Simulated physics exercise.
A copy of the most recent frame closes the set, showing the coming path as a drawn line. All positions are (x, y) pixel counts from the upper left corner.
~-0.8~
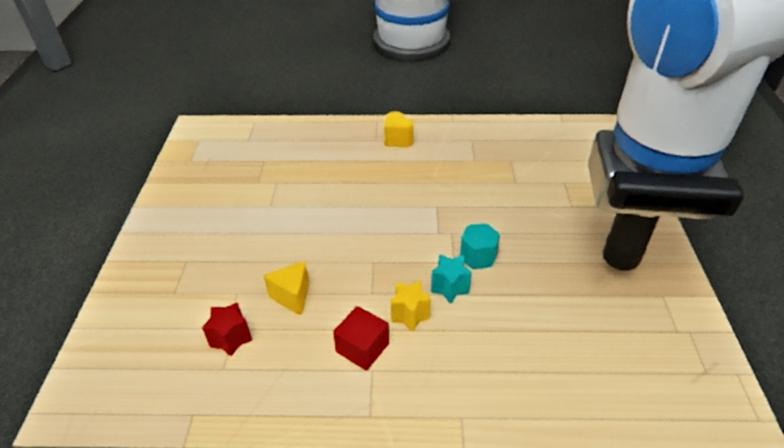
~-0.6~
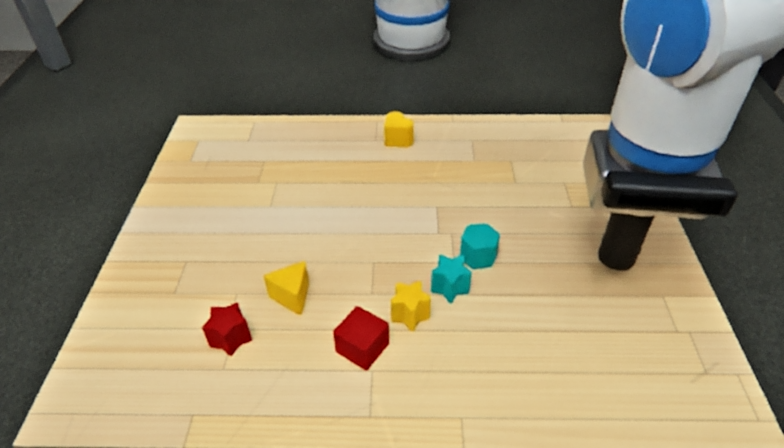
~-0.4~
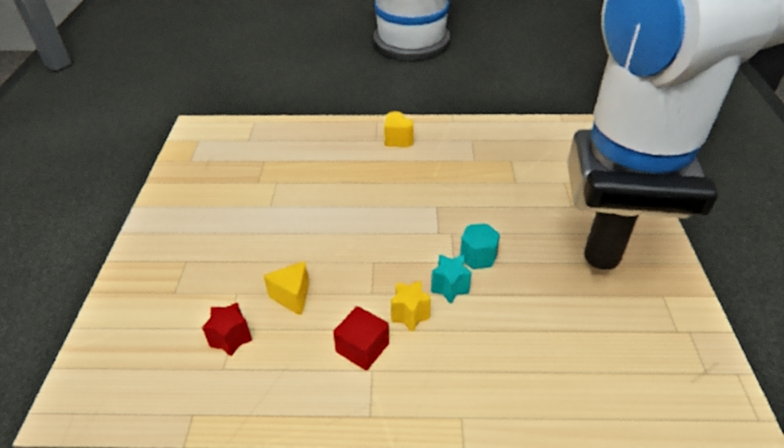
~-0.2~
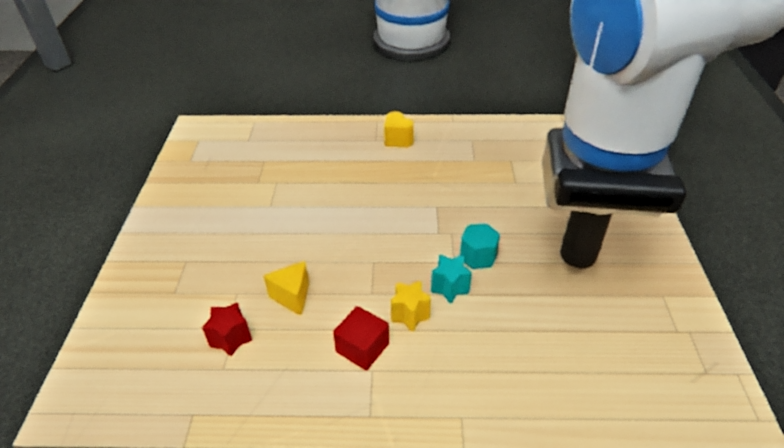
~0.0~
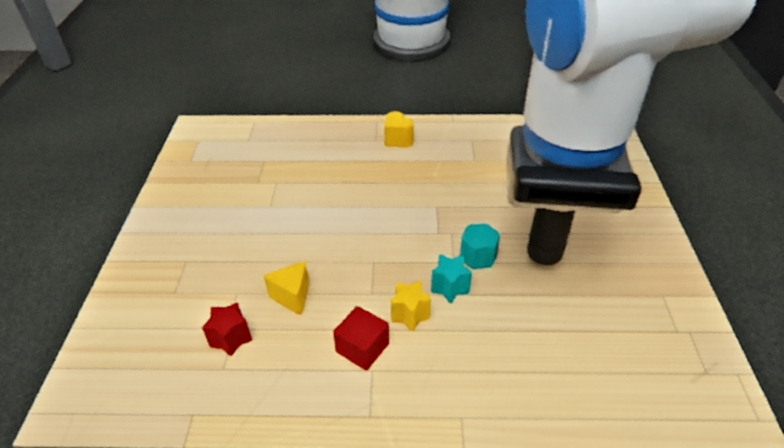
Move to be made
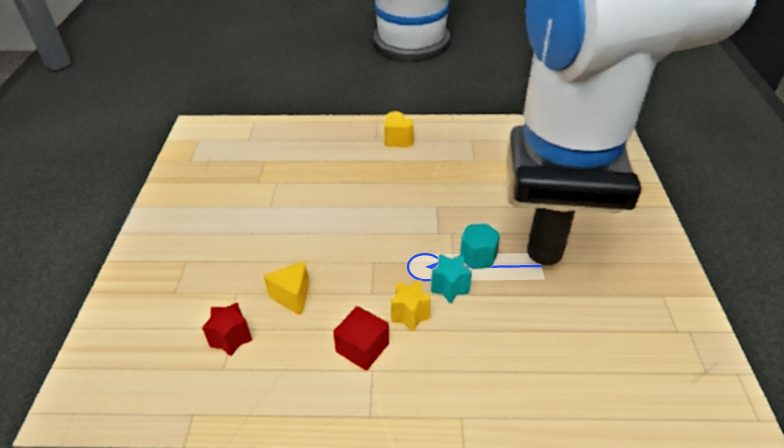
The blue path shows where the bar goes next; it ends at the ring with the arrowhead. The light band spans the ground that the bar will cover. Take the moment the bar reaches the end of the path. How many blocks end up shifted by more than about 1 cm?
Going by the path, two of them shift by more than about 1 cm.
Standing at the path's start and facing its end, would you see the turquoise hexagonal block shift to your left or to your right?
The right-hand side.
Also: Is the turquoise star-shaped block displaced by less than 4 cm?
My answer is yes.
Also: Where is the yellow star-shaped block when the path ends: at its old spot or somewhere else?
At the end of the path, it will still be in place.
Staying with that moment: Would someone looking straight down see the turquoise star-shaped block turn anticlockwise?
Yes, that is how it ends up.
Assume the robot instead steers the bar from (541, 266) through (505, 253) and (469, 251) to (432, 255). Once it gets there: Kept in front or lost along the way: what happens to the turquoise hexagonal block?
My guess is it keeps its place ahead of the bar.
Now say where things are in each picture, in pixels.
In the first frame, bar tip at (621, 259); block tops, yellow star-shaped block at (410, 294); turquoise star-shaped block at (452, 267); turquoise hexagonal block at (481, 235).
In the second frame, bar at (616, 258); blocks unchanged.
In the third frame, bar at (602, 258); blocks unchanged.
In the fourth frame, bar at (578, 256); blocks unchanged.
In the fifth frame, bar at (545, 253); yellow star-shaped block at (410, 294); turquoise star-shaped block at (452, 267); turquoise hexagonal block at (481, 235).
Path on the board, from (541, 266) directly to (425, 267).
The first path, step by step. One third of the way, bar at (504, 254); turquoise hexagonal block at (472, 234).
Two thirds of the way, bar at (465, 254); turquoise star-shaped block at (446, 269), turned 15° anticlockwise; turquoise hexagonal block at (439, 227), turned 45° clockwise.
At the end, bar at (426, 254); yellow star-shaped block in place; turquoise star-shaped block at (432, 271), turned 80° anticlockwise; turquoise hexagonal block at (419, 221), turned 105° clockwise.
